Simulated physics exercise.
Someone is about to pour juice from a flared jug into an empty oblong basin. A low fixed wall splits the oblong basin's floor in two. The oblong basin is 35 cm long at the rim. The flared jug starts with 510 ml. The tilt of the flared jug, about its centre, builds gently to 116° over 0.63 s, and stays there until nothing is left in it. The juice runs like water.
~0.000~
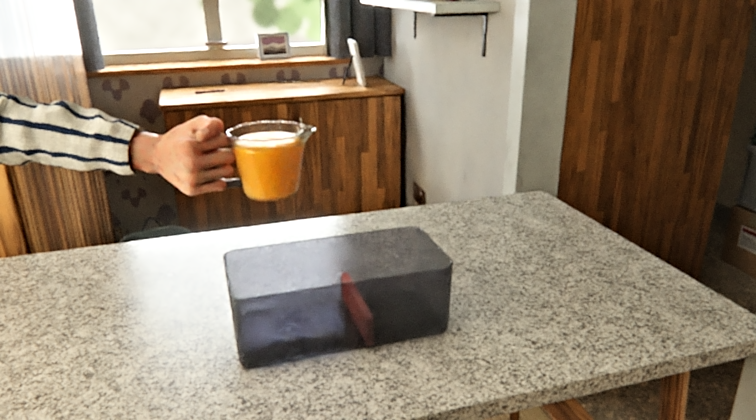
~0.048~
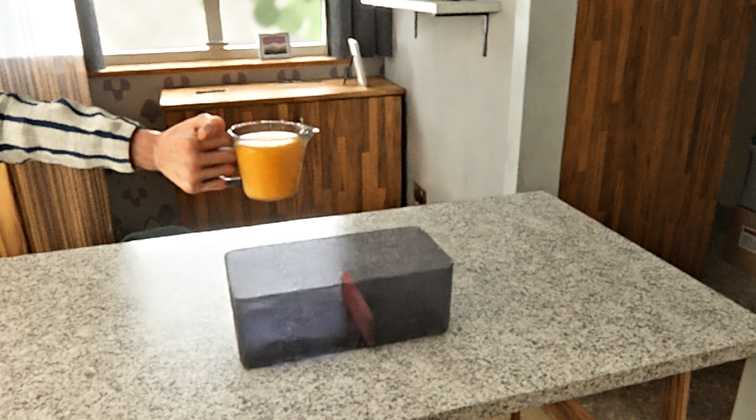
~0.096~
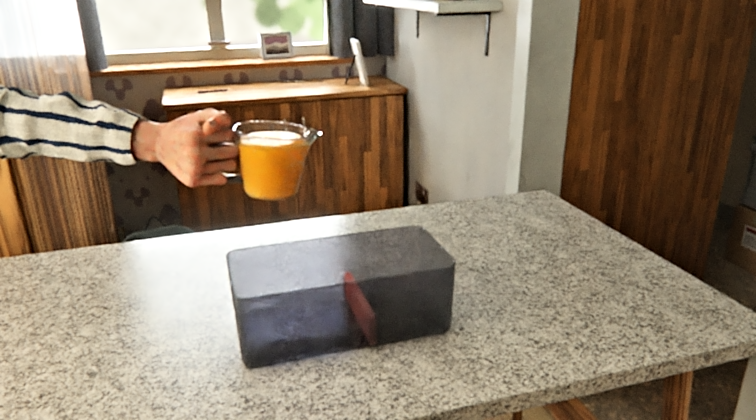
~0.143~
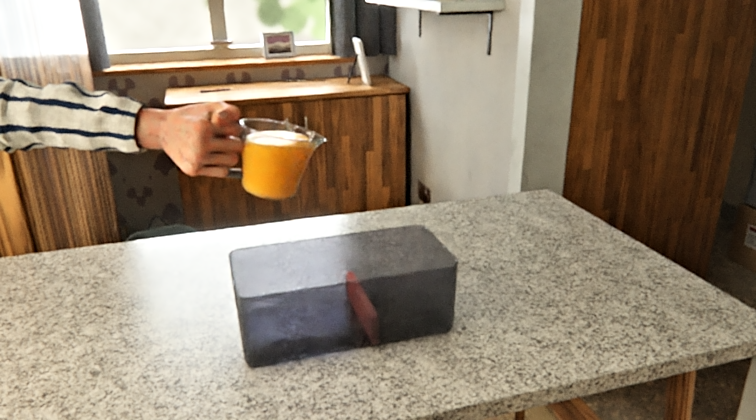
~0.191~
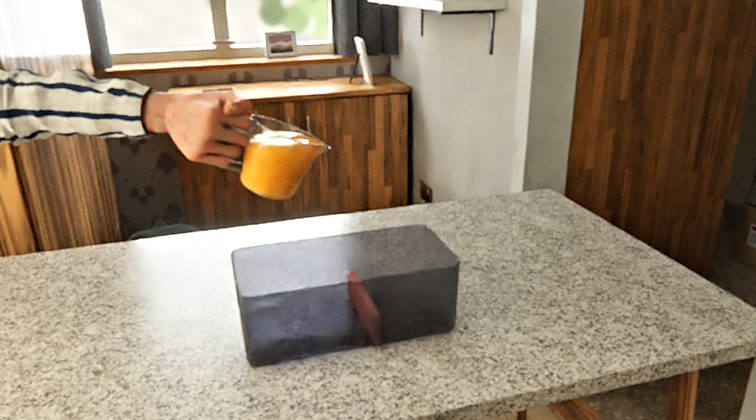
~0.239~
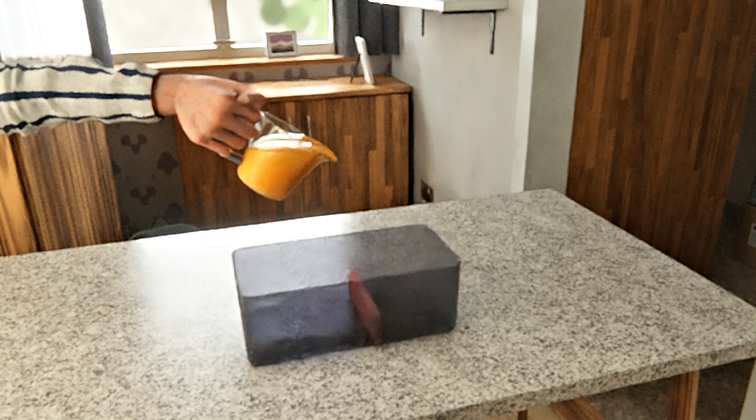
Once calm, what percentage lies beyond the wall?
The far part has some 39 per cent.
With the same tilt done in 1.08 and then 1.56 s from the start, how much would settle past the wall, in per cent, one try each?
In turn about 60 and 70 per cent.
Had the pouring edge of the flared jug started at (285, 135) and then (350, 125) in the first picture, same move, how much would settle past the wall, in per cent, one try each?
First 5, then 85 per cent.
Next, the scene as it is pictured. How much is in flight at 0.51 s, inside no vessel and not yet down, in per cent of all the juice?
About 38 per cent.
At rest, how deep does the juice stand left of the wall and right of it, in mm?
Left about 8 mm, right about 10 mm.
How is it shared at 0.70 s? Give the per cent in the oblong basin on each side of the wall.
Some 54 per cent left and 38 right.
By 0.51 s the tilt is 105° and 28 per cent is still to pour, 5 is left of the wall and 28 right of it.
By 0.70 s the tilt is 116° and 1 per cent is still to pour, 54 is left of the wall and 38 right of it.
By 0.91 s the tilt is 116° and 0 per cent is still to pour, 57 is left of the wall and 38 right of it.
By 1.13 s the tilt is 116° and 0 per cent is still to pour, 57 is left of the wall and 39 right of it.
At rest 58 per cent lies left of the wall, 39 right of it and 4 outside.
